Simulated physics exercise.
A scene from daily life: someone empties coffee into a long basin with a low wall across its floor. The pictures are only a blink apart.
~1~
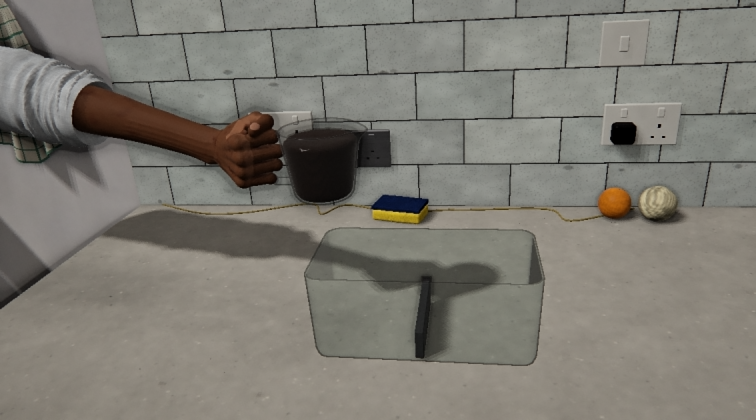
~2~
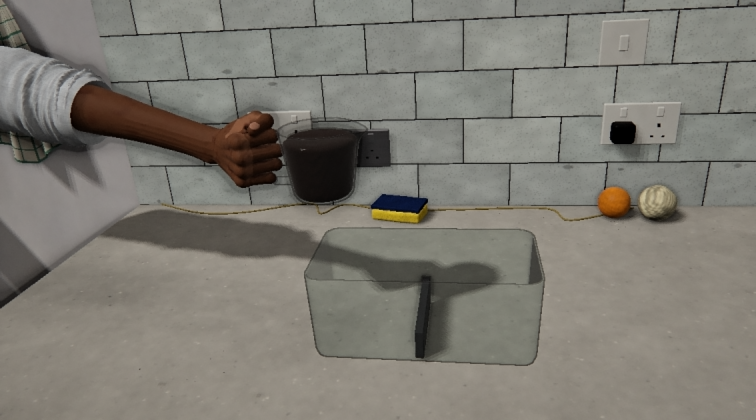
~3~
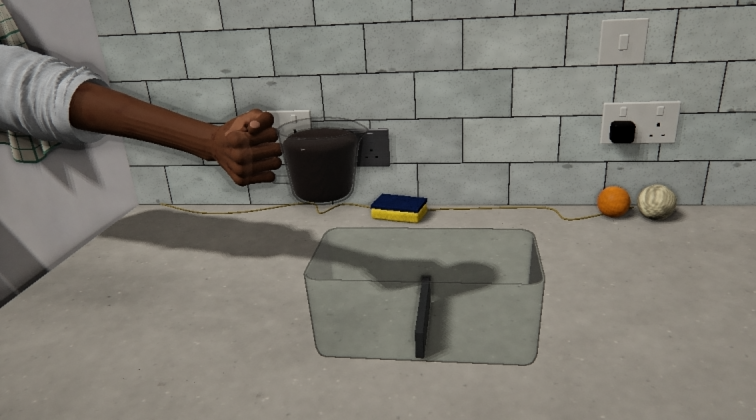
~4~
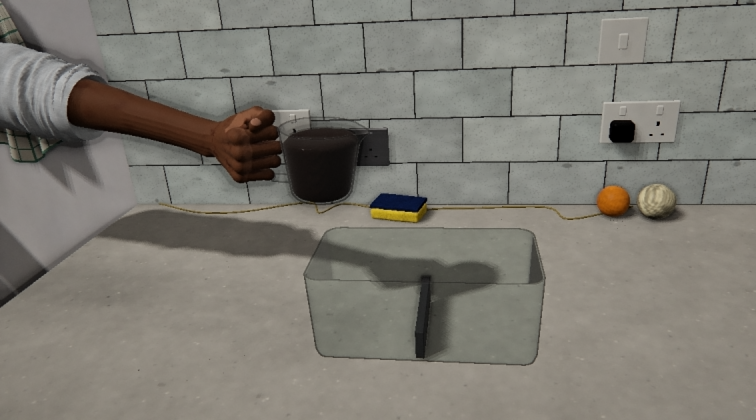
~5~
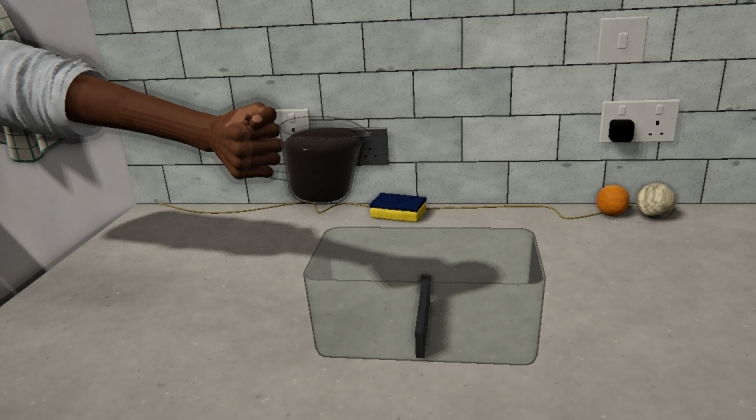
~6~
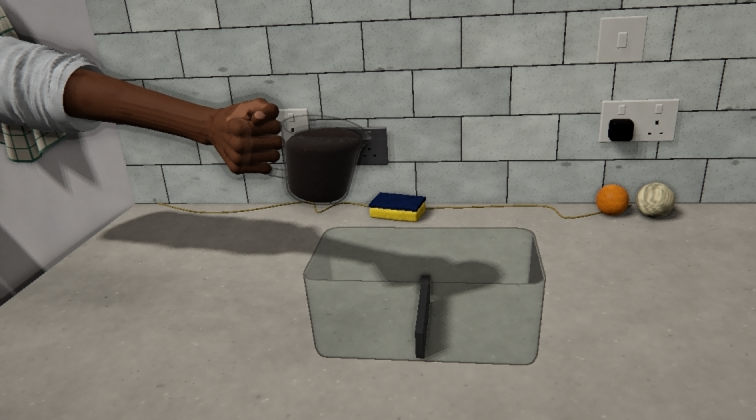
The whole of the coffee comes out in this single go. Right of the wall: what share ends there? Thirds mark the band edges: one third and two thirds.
I would say between a third and two thirds ends up on that side.
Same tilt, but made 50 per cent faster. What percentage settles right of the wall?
Near 40 %.
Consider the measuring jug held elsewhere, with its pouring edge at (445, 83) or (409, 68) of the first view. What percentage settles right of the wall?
80 % and 90 %.
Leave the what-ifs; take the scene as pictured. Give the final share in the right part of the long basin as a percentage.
It works out to around 55 percent.
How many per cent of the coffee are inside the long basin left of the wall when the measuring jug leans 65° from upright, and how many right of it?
Left: 0 %; right: 5 %.
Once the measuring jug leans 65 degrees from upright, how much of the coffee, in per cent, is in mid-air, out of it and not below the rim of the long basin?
Share in flight: Approx. 20 %.
A moment on, the measuring jug is tipped part way and 69 per cent is still to pour, 2 is left of the wall and 7 right of it.
Next, the measuring jug is tipped right over and 13 per cent is still to pour, 23 is left of the wall and 50 right of it.
Then the measuring jug is tipped right over and 0 per cent is still to pour, 45 is left of the wall and 53 right of it.
Later the measuring jug is tipped right over and 0 per cent is still to pour, 45 is left of the wall and 54 right of it.
Finally, 45 per cent lies left of the wall, 54 right of it and 1 outside.
